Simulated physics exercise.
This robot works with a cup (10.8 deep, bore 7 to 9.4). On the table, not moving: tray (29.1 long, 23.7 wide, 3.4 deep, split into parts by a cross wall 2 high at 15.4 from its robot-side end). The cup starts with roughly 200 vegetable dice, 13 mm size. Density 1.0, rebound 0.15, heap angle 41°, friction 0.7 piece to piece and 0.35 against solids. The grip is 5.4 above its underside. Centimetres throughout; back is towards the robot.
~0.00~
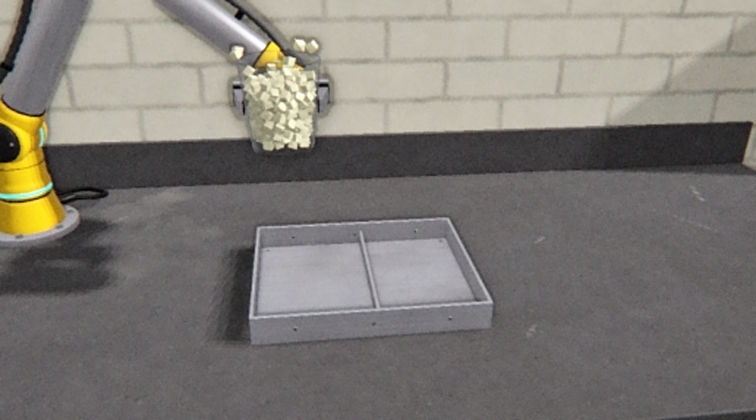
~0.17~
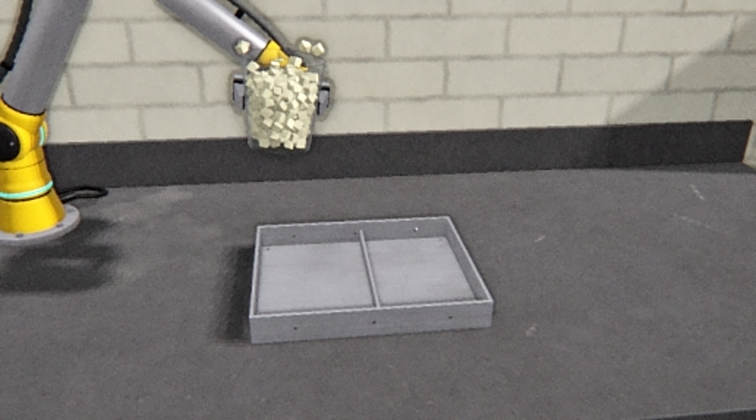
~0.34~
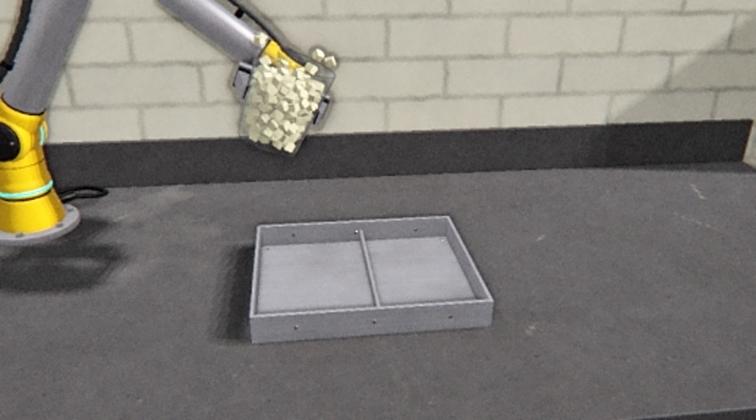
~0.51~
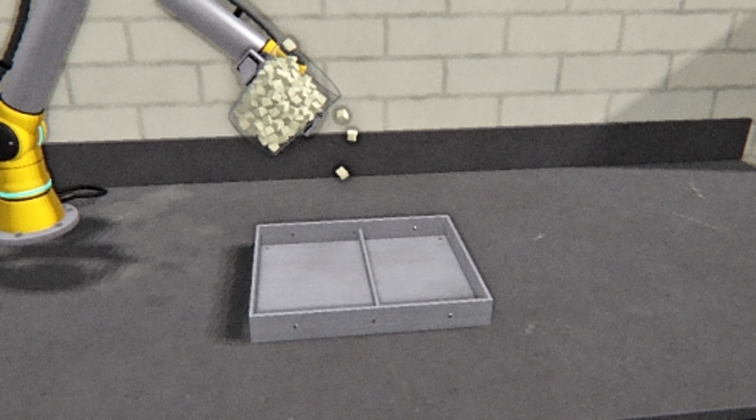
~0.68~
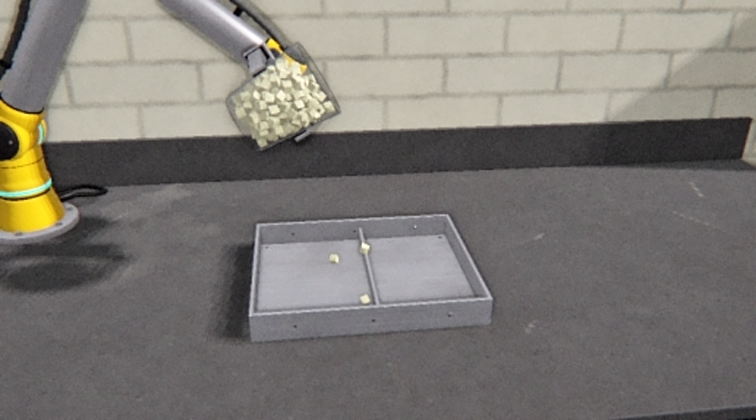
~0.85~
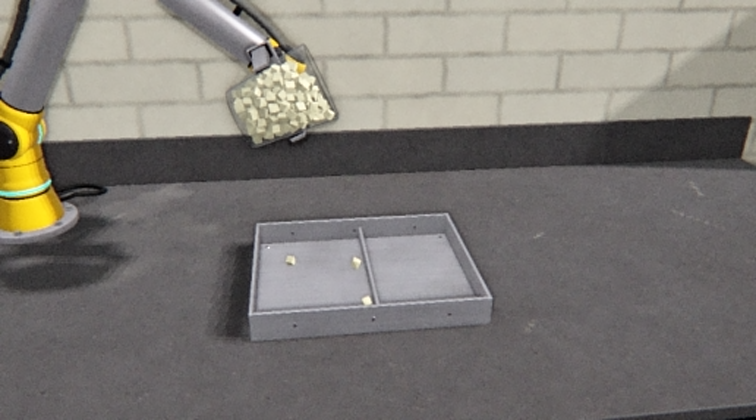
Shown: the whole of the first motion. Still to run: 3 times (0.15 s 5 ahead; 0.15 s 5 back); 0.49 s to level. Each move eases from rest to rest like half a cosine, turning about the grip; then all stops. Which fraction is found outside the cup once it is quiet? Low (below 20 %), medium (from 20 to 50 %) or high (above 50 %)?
A medium share, from 20 to 50 %, ends outside the cup.
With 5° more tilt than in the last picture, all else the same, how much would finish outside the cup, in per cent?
In that case some 50 per cent.
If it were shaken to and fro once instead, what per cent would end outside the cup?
It would be near 20 per cent.
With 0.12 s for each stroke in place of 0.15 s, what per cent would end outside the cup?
Then about 55 per cent.
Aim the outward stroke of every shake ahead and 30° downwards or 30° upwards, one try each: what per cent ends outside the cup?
Some 10 and 50 per cent.
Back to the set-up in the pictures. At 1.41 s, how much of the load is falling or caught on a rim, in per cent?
Roughly 10 per cent.
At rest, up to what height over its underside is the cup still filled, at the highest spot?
About 9.5 cm.
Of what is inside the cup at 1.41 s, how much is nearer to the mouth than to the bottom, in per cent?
Some 60 per cent.
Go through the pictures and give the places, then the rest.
The first picture shows the cup middle at (281, 105), level; upper third of the load around (279, 85), from x 235 to 310, top at y 45; 204 in the cup.
The second picture shows the cup middle at (281, 104), tilted 6° forward; upper third of the load around (280, 83), from x 240 to 320, top at y 45.
The third picture shows the cup middle at (281, 103), tilted 23° forward; upper third of the load around (282, 83), from x 245 to 330, top at y 35.
The fourth picture shows the cup middle at (280, 103), tilted 43° forward; upper third of the load around (282, 84), from x 240 to 350, top at y 45; 201 in the cup, 3 in flight or on a rim.
The fifth picture shows the cup middle at (280, 102), tilted 60° forward; upper third of the load around (282, 86), from x 235 to 365, top at y 65; 201 in the cup, 3 in the robot-side part.
The sixth picture shows the cup middle at (280, 101), tilted 66° forward; upper third of the load around (280, 86), from x 235 to 365, top at y 65; 201 in the cup, 3 in the robot-side part.
After 1.41 s, tilted 66° forward, highest piece 28 above the table; 150 in the cup, 18 in the far-side part, 16 in the robot-side part, 20 in flight or on a rim.
After 1.96 s, tilted 40° forward, highest piece 28 above the table; 125 in the cup, 47 in the far-side part, 32 in the robot-side part.
After 2.44 s, level, highest piece 30 above the table; 125 in the cup, 47 in the far-side part, 32 in the robot-side part.
After 3.49 s, level, highest piece 30 above the table; 125 in the cup, 47 in the far-side part, 32 in the robot-side part.
In the end, 125 in the cup, 47 in the far-side part, 32 in the robot-side part. That is 39 % outside the cup.
